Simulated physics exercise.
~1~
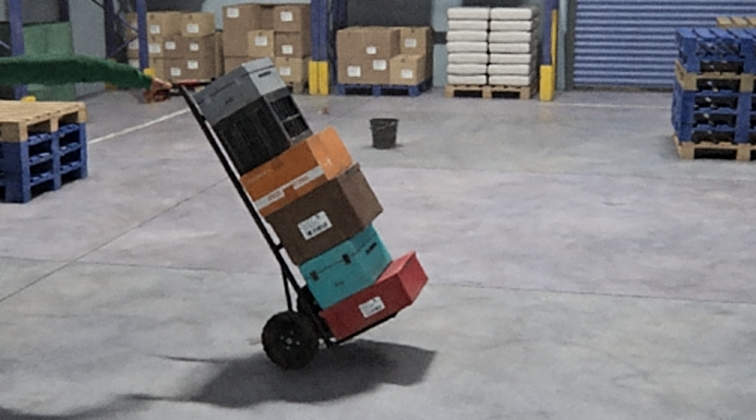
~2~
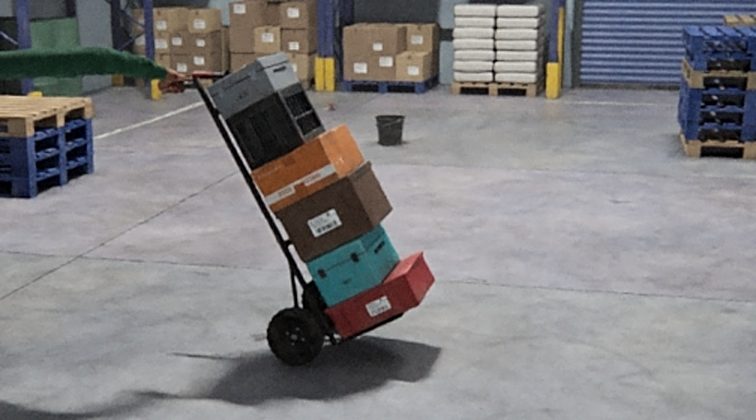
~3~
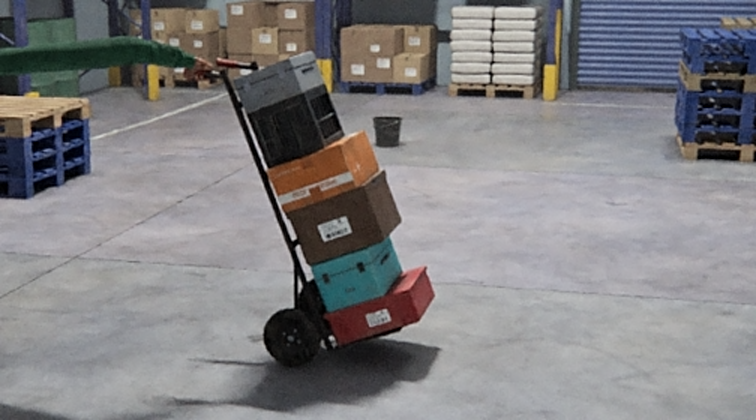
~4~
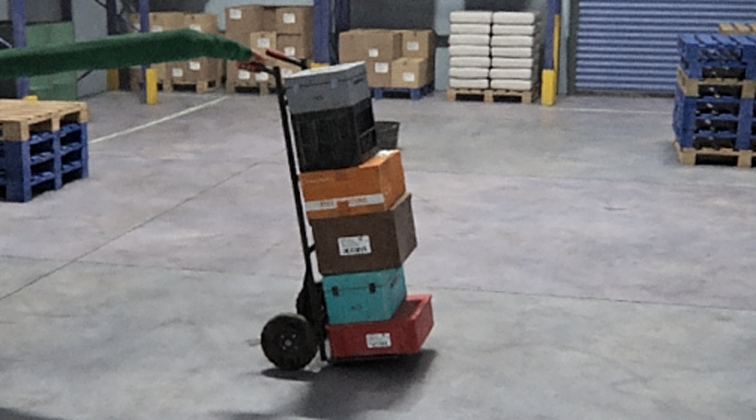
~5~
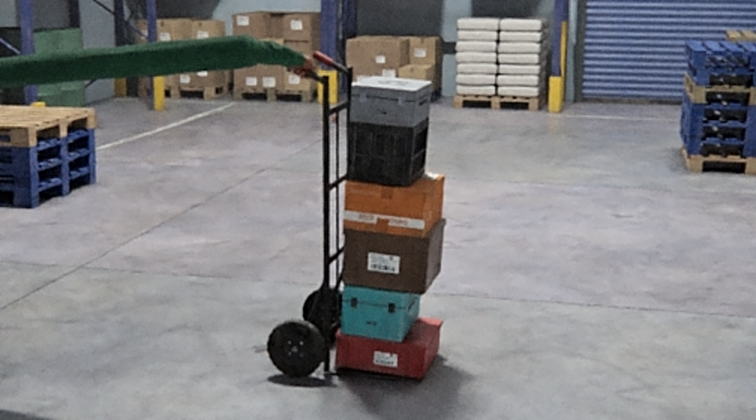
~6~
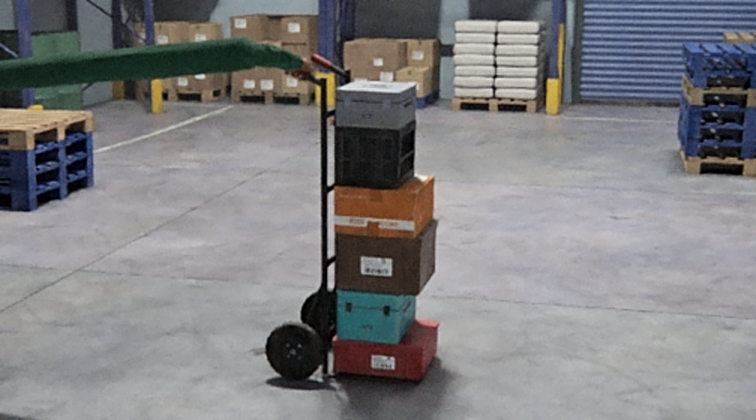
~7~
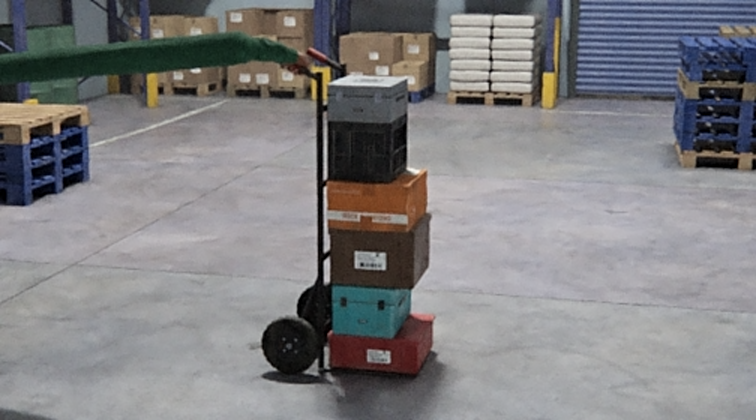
In a warehouse with a grey concrete floor, seen from the side by a slightly swaying camera, a sack truck leans back to the left, its handle held by a green-sleeved arm. It carries a stack with a red tote at the bottom, then a turquoise toolbox, a brown tote, an orange parcel, a black crate and a grey toolbox on top. Boxes and blue pallets stand behind. The arm pushes the handle rightward, swinging the truck upright until its plate meets the floor. The upper pieces rock slightly, then the truck stands still with the whole stack in place.
